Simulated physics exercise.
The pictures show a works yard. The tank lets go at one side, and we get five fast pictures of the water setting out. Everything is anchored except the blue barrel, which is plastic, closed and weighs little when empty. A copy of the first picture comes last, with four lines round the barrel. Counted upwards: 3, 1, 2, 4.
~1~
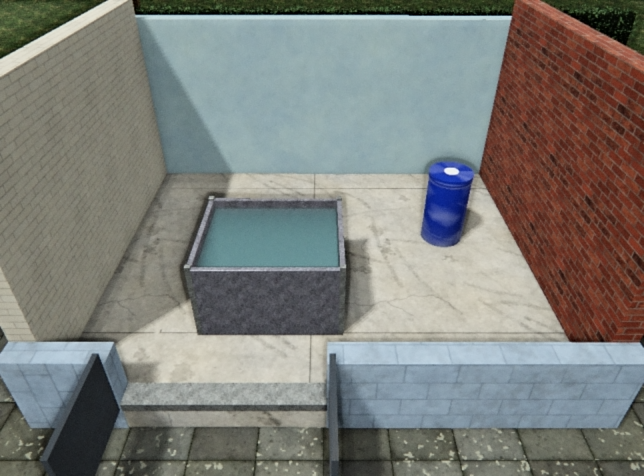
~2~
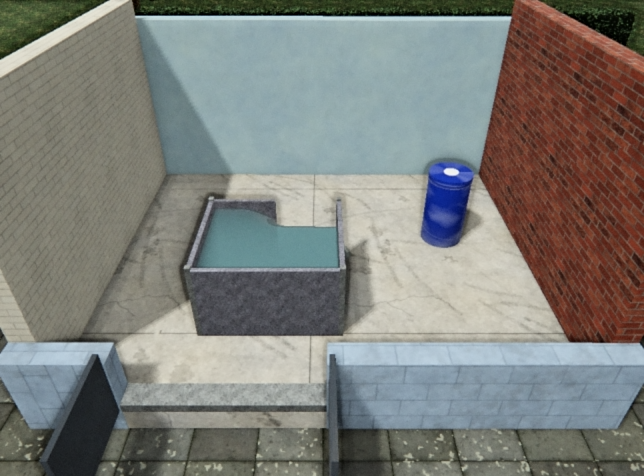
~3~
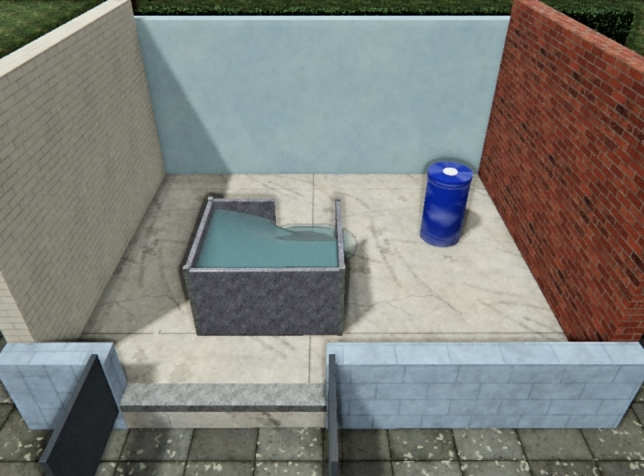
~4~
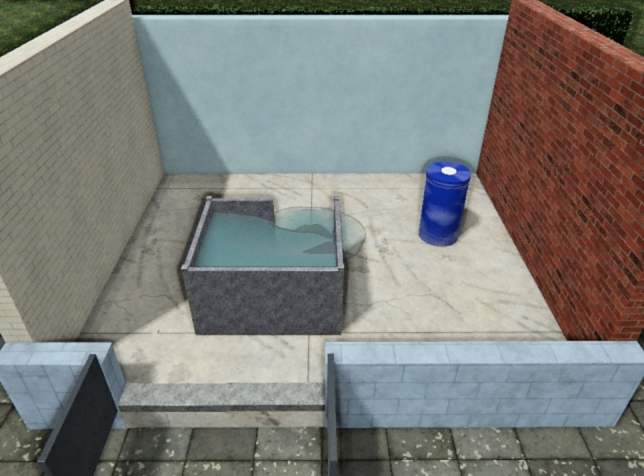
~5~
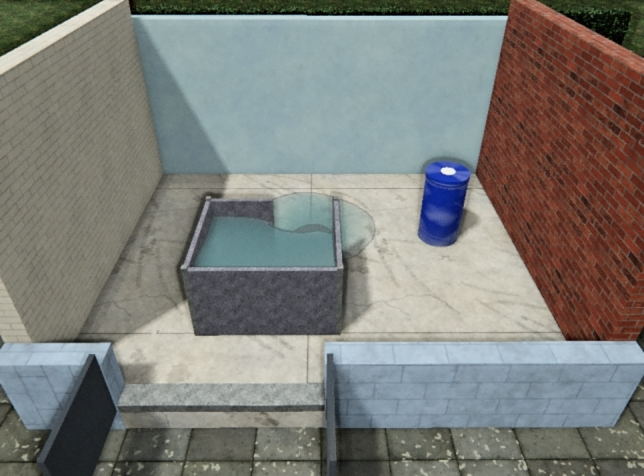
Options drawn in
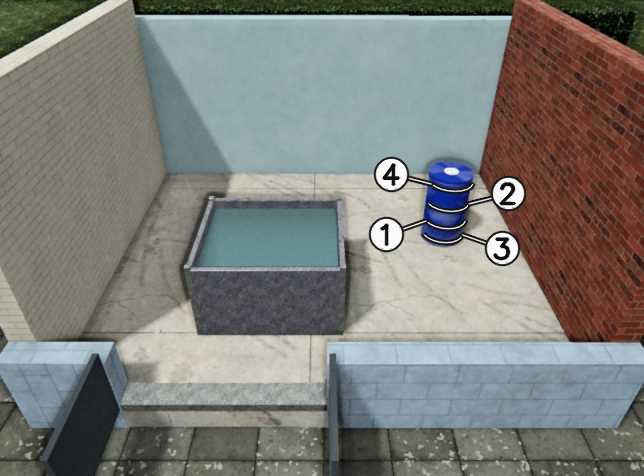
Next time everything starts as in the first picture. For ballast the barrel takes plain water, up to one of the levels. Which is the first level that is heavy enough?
3 is the one.
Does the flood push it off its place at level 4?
No, that is safe.
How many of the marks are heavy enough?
All four.
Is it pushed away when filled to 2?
No, not at all.
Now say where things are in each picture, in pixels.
Lid of the blue barrel at (452, 172); tank full, its middle at (271, 237); open gate at (221, 346).
Water covers 2 % of the ground, mostly out of sight from here.
Water covers 4 % of the ground and is seen nearest the barrel at (349, 240).
Water covers 7 % of the ground and is seen nearest the barrel at (357, 231).
Lid of the blue barrel at (448, 172); water covers 11 % of the ground and is seen nearest the barrel at (365, 228).
On the marked copy, 1 at (448, 228); 2 at (451, 211); 3 at (446, 242); 4 at (455, 191); from the bottom up 3, 1, 2, 4.
For level 1, it does not move.
For level 2, it does not move.
For level 3, it does not move.
For level 4, it does not move.
